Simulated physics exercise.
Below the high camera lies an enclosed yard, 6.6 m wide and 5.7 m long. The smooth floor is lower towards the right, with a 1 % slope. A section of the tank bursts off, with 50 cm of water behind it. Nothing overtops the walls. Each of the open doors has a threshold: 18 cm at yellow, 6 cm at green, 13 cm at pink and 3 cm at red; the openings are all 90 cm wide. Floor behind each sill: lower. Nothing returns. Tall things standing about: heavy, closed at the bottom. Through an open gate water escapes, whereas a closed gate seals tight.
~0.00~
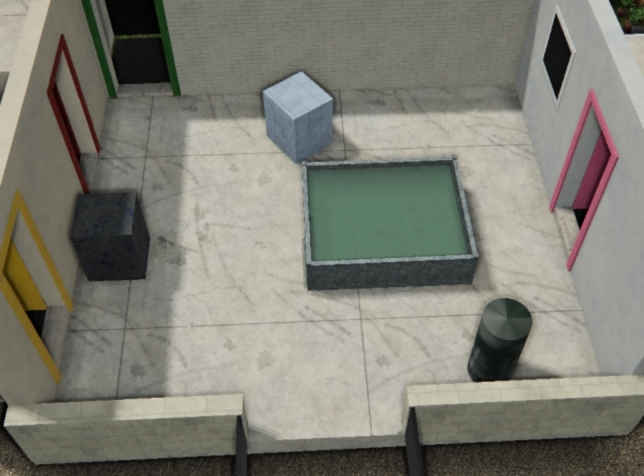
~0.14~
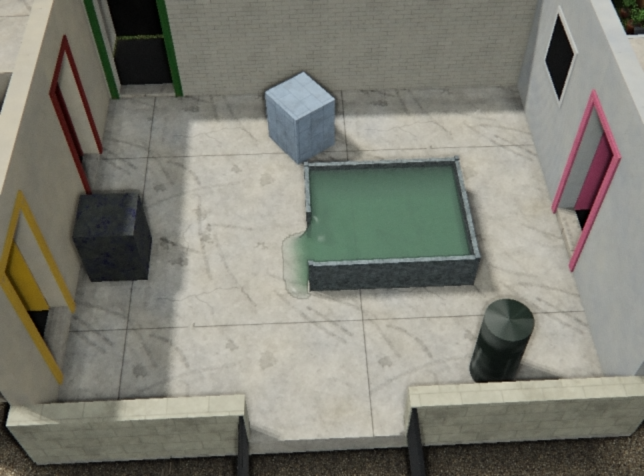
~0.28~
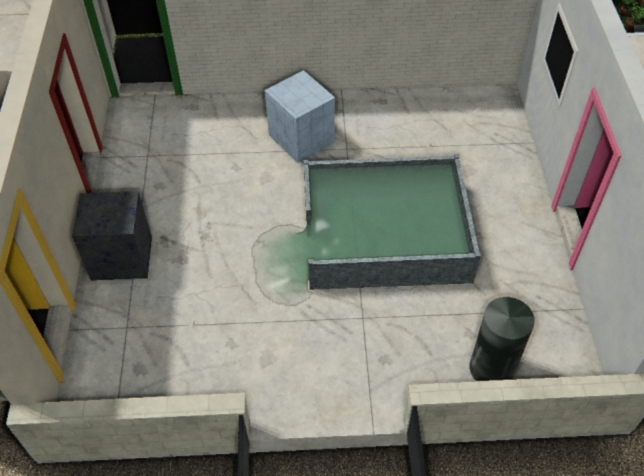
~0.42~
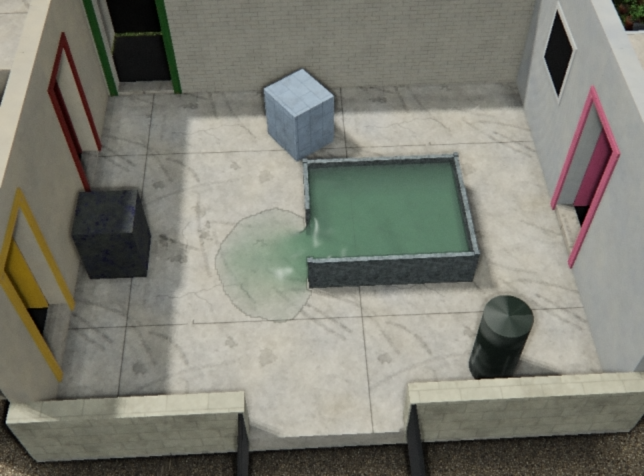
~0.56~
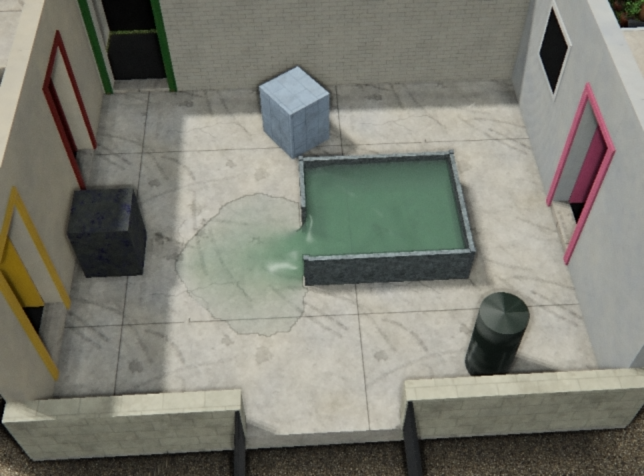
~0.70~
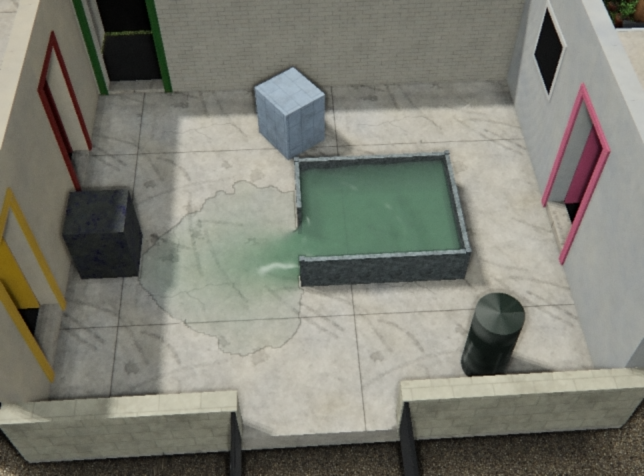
Greenish water poured out through a gap in the left side of the raised tank and spread leftward across the pale courtyard floor in a widening, thin puddle, while the blocks and dark cylinder stayed still.
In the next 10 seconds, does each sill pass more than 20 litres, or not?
Result: Yellow door: Less than stated, green door: More than stated, pink door: Less than stated, red door: More than stated.
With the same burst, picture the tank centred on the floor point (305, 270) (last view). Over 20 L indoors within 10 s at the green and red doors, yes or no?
So the green door keeps within it and the red door keeps within it.
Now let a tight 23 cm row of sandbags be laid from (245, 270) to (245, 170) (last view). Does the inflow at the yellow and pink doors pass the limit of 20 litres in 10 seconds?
Doors: Yellow stays under / pink stays under.
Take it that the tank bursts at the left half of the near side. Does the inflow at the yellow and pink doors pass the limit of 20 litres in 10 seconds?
Result: Yellow limit not passed, pink limit not passed.
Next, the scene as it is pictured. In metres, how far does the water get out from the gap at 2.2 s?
Roughly 4.0 metres out.
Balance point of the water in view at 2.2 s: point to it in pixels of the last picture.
Around (294, 252) in the last picture.
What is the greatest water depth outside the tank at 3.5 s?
Depth max: Approx. 20 cm.
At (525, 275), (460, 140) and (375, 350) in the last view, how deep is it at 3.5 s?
Close to 0, 0 and 0 centimetres.
After 1.4 s water covers 20 % of the floor and is deepest (26 cm) near (287, 265); yellow door not reached, green door not reached, pink door not reached, red door not reached.
After 2.2 s water covers 30 % of the floor and is deepest (34 cm) near (45, 428); yellow door 19 cm at the sill, 0 L in, green door not reached, pink door not reached, red door 7 cm at the sill, 4 L in.
After 3.5 s water covers 35 % of the floor and is deepest (20 cm) near (89, 333); yellow door 17 cm at the sill, 2 L in, green door 11 cm at the sill, 3 L in, pink door not reached, red door 7 cm at the sill, 32 L in.
After 6.0 s water covers 55 % of the floor and is deepest (12 cm) near (45, 428); yellow door 10 cm at the sill, 3 L in, green door 10 cm at the sill, 39 L in, pink door not reached, red door 5 cm at the sill, 51 L in.
After 10.0 s water covers 85 % of the floor and is deepest (8 cm) near (506, 99); yellow door 6 cm at the sill, 3 L in, green door 5 cm at the sill, 59 L in, pink door 4 cm at the sill, 0 L in, red door 4 cm at the sill, 60 L in.
